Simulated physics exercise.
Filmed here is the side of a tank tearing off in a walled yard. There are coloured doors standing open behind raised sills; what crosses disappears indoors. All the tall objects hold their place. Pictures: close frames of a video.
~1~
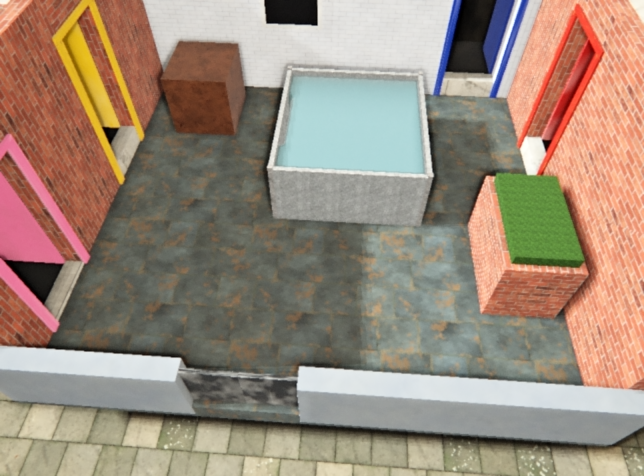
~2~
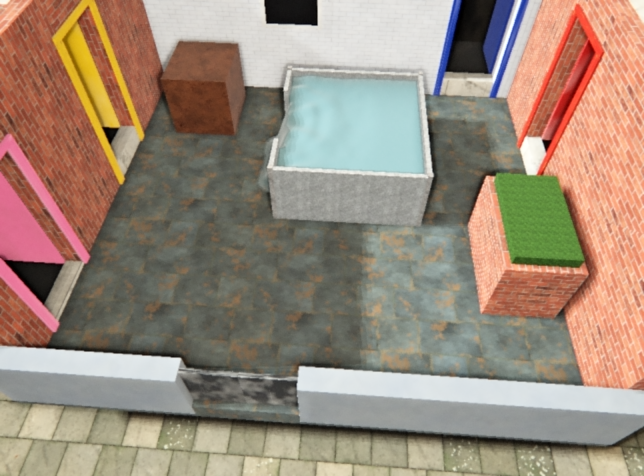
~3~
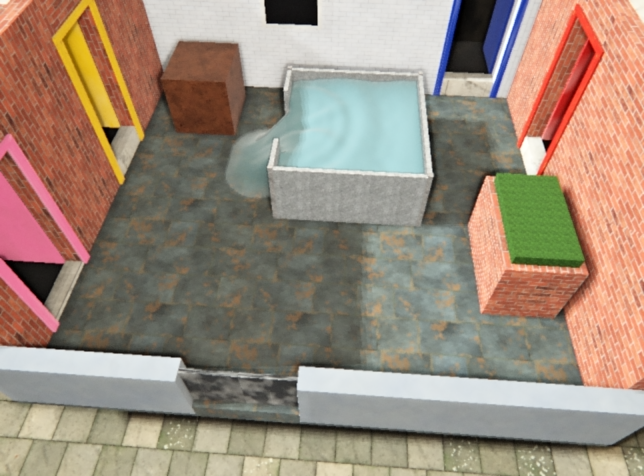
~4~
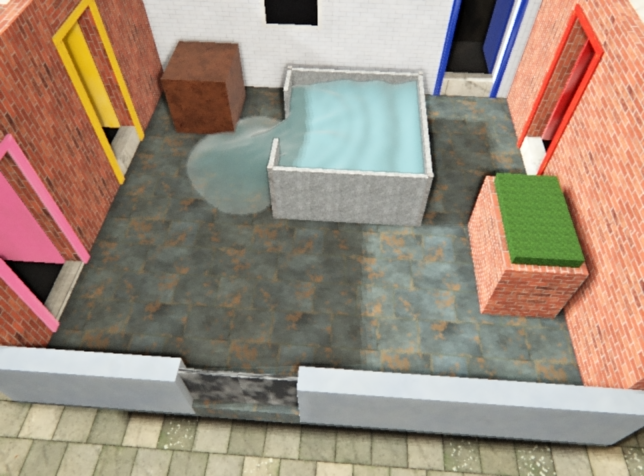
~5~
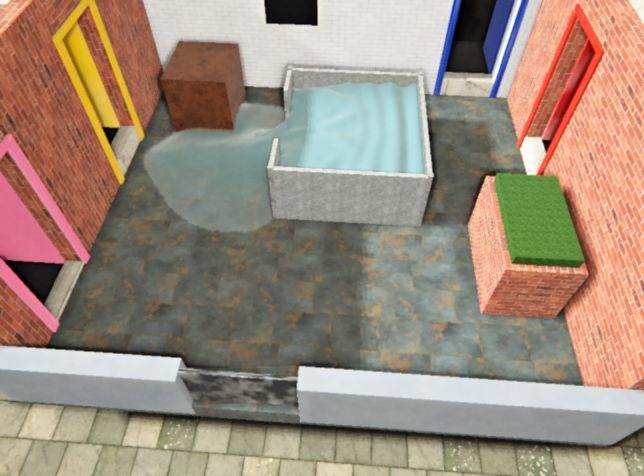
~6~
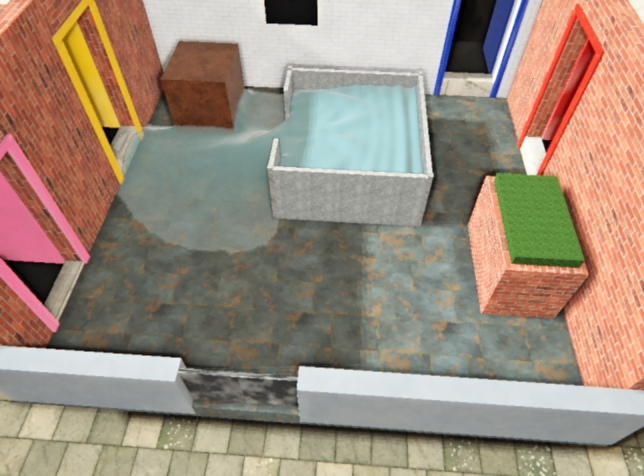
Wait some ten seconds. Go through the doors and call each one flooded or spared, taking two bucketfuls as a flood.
Yellow door: Flooded, red door: Spared, pink door: Flooded, blue door: Spared.
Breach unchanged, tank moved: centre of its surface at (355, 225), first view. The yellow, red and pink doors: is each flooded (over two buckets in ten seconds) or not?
Result - yellow door: Short of the limit, red door: Short of the limit, pink door: Past the limit.
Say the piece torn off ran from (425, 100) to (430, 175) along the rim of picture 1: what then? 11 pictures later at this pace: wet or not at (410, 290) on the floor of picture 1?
Verdict: Under water.
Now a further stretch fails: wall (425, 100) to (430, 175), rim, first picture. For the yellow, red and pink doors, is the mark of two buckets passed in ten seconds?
Yellow door: Falls short; red door: Exceeds the limit; pink door: Exceeds the limit.
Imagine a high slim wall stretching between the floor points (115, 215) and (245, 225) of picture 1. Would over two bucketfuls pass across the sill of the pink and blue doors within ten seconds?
Then: The pink door is under; the blue door is under.
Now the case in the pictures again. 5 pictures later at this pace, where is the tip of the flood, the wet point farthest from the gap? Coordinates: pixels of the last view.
The front tops out at about (61, 318).
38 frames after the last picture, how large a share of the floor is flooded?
I'd estimate some 95 per cent.
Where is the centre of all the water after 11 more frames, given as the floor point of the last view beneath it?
At about (270, 171).
A moment on, water covers 30 % of the floor; the yellow door over two buckets in, the red door not reached, the pink door wet at the sill, nothing in, the blue door not reached.
Next, water covers 40 % of the floor; the yellow door far over two buckets in, the red door not reached, the pink door under two buckets in, the blue door not reached.
Then, water covers 60 % of the floor; the yellow door far over two buckets in, the red door not reached, the pink door over two buckets in, the blue door wet at the sill, nothing in.
Later, water covers 95 % of the floor; the yellow door far over two buckets in, the red door wet at the sill, nothing in, the pink door far over two buckets in, the blue door wet at the sill, nothing in.
In the end, water covers 95 % of the floor; the yellow door far over two buckets in, the red door wet at the sill, nothing in, the pink door far over two buckets in, the blue door wet at the sill, nothing in.
